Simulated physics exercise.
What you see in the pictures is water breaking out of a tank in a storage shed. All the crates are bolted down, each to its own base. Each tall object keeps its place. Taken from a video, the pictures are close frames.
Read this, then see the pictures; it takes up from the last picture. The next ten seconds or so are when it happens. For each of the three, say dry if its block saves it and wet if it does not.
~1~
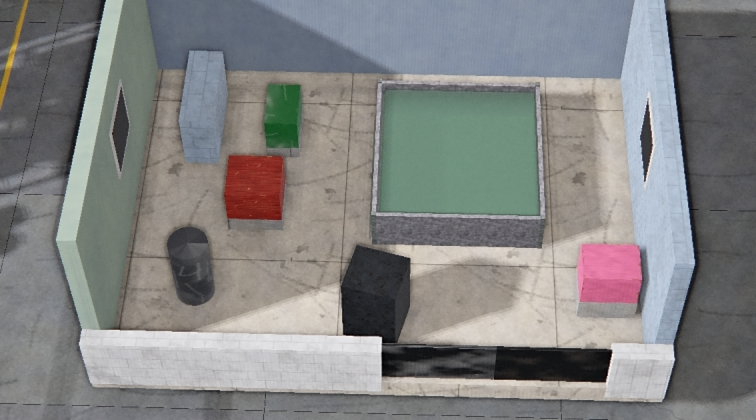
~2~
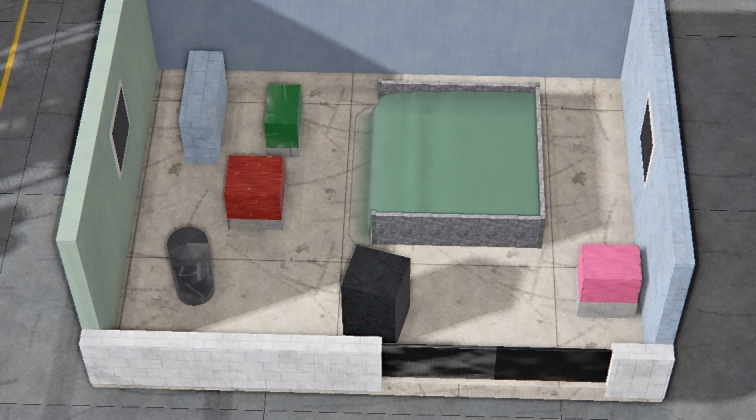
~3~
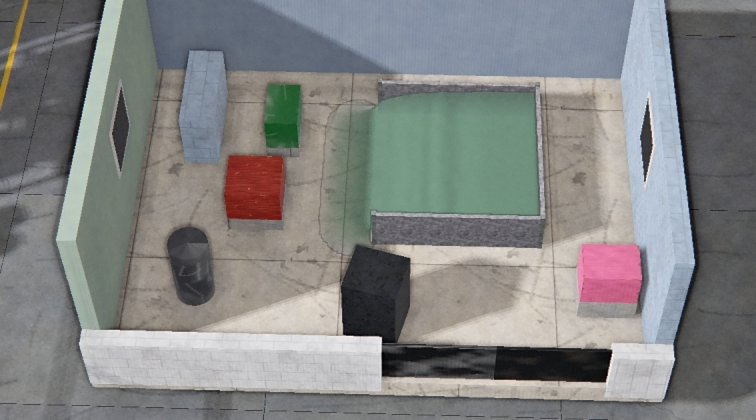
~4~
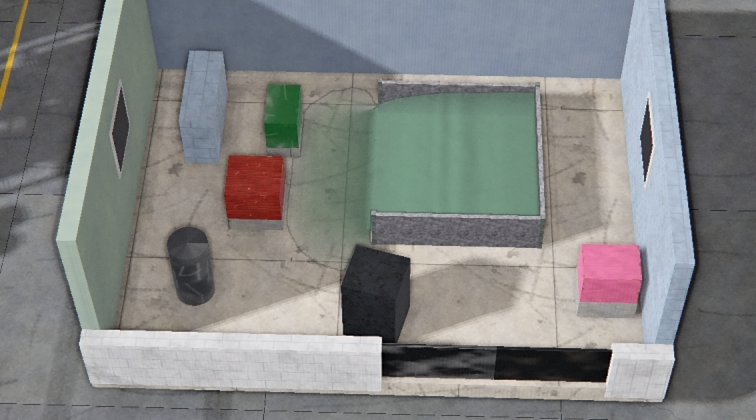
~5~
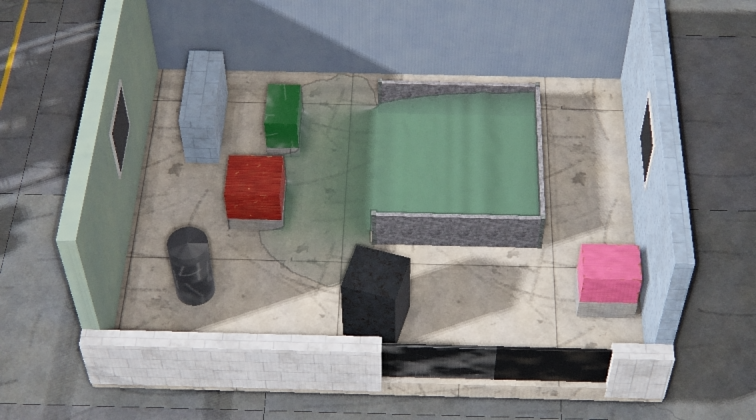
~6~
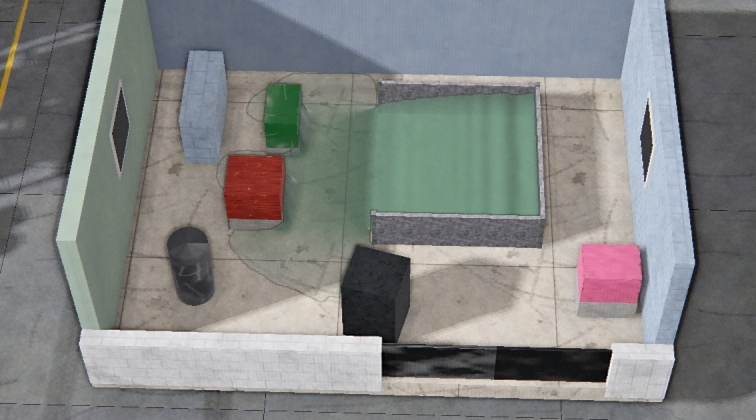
Red crate: Wet; green crate: Wet; pink crate: Dry.
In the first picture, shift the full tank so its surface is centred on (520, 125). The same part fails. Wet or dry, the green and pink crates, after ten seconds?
Then: Green gets wet; pink remains dry.
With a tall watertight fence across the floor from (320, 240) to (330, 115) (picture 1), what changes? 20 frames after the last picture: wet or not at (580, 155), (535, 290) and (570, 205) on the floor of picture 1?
Taking the three spots in order: Spared, soaked, spared.
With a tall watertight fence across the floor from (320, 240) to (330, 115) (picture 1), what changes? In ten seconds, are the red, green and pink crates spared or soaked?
Red: Stays clear; green: Stays clear; pink: Stays clear.
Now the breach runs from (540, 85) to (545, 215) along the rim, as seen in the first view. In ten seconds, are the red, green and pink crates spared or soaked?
Going through them, the red crate is never reached, the green crate is never reached and the pink crate gets reached.
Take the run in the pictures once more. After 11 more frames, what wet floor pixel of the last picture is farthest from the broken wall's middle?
I'd put it around (110, 359).
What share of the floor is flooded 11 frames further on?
Some 45 per cent.
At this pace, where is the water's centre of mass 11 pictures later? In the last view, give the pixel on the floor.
Close to pixel (348, 181).
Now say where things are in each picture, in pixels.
The first picture shows the open tank at (458, 151) is whole and still.
In the second picture, the front is at a hidden place, out from the gap at (379, 165).
In the third picture, the front is at (351, 251), out from the gap at (379, 167).
In the fourth picture, the front is at (321, 257), out from the gap at (379, 168).
In the fifth picture, the front is at (287, 260), out from the gap at (379, 168).
In the sixth picture, the front is at (263, 96), out from the gap at (379, 169).
A moment on, water covers 30 % of the floor; the red crate water round its plinth, the green crate water round its plinth, the pink crate not reached.
Next, water covers 45 % of the floor; the red crate water round its plinth, the green crate water round its plinth, the pink crate not reached.
Then, water covers 65 % of the floor; the red crate water round its plinth, the green crate water round its plinth, the pink crate not reached.
Later, water covers 90 % of the floor; the red crate water round its plinth, the green crate water round its plinth, the pink crate water round its plinth.
In the end, water covers 100 % of the floor; the red crate was topped, the green crate was topped, the pink crate stayed above the water.
